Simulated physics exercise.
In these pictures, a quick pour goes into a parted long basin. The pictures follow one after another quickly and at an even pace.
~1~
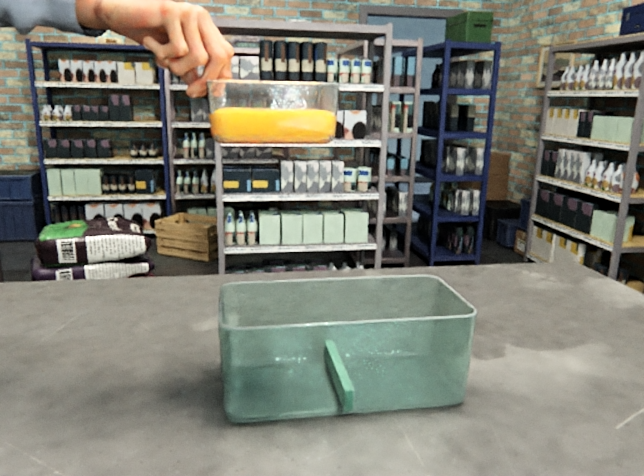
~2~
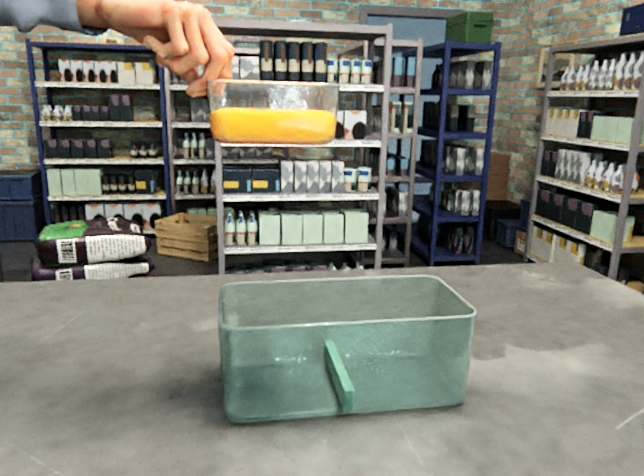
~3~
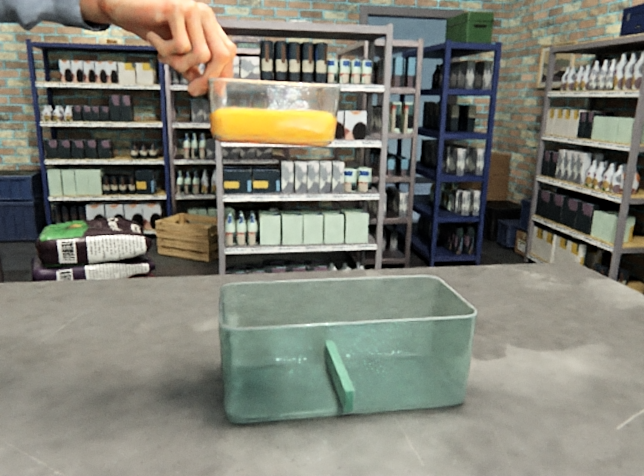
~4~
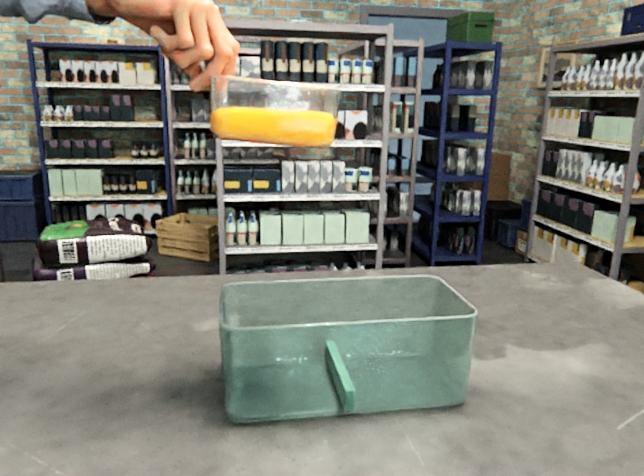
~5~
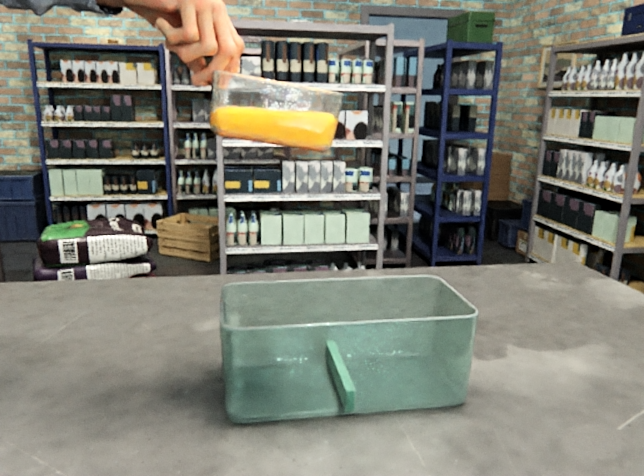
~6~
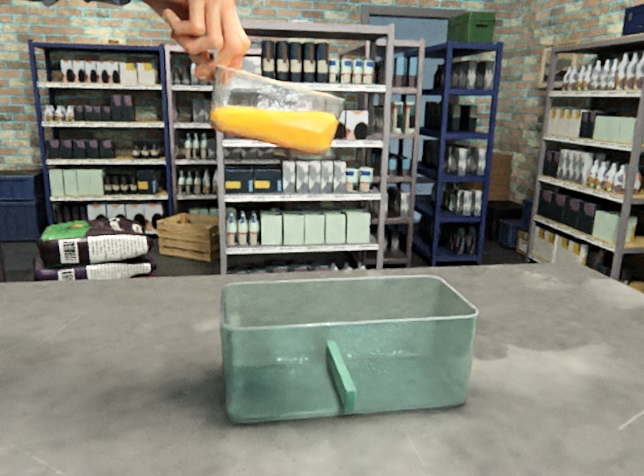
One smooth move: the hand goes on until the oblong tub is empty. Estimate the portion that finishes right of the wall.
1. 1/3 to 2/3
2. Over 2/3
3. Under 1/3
(2) Over 2/3.
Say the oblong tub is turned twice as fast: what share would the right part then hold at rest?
It comes to 70 per cent or so.
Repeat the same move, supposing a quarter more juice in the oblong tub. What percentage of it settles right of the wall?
Roughly 80 in a hundred.
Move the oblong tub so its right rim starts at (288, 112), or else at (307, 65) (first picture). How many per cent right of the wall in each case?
Roughly 45 % and 65 %.
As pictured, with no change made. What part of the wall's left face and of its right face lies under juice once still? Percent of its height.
Left: About 20; right: About 50.
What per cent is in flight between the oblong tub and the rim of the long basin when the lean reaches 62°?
It's close to 40 %.
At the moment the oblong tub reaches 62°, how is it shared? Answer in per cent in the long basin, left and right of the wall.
Left part close to 0 in a hundred, right part close to 5.
A moment on, the oblong tub is tipped part way and 56 per cent is still to pour, 1 is left of the wall and 5 right of it.
Next, the oblong tub is tipped on its side and 12 per cent is still to pour, 6 is left of the wall and 65 right of it.
Then the oblong tub is tipped right over and 0 per cent is still to pour, 19 is left of the wall and 76 right of it.
Later the oblong tub is tipped right over and 0 per cent is still to pour, 21 is left of the wall and 76 right of it.
At rest 21 per cent lies left of the wall, 76 right of it and 3 outside.
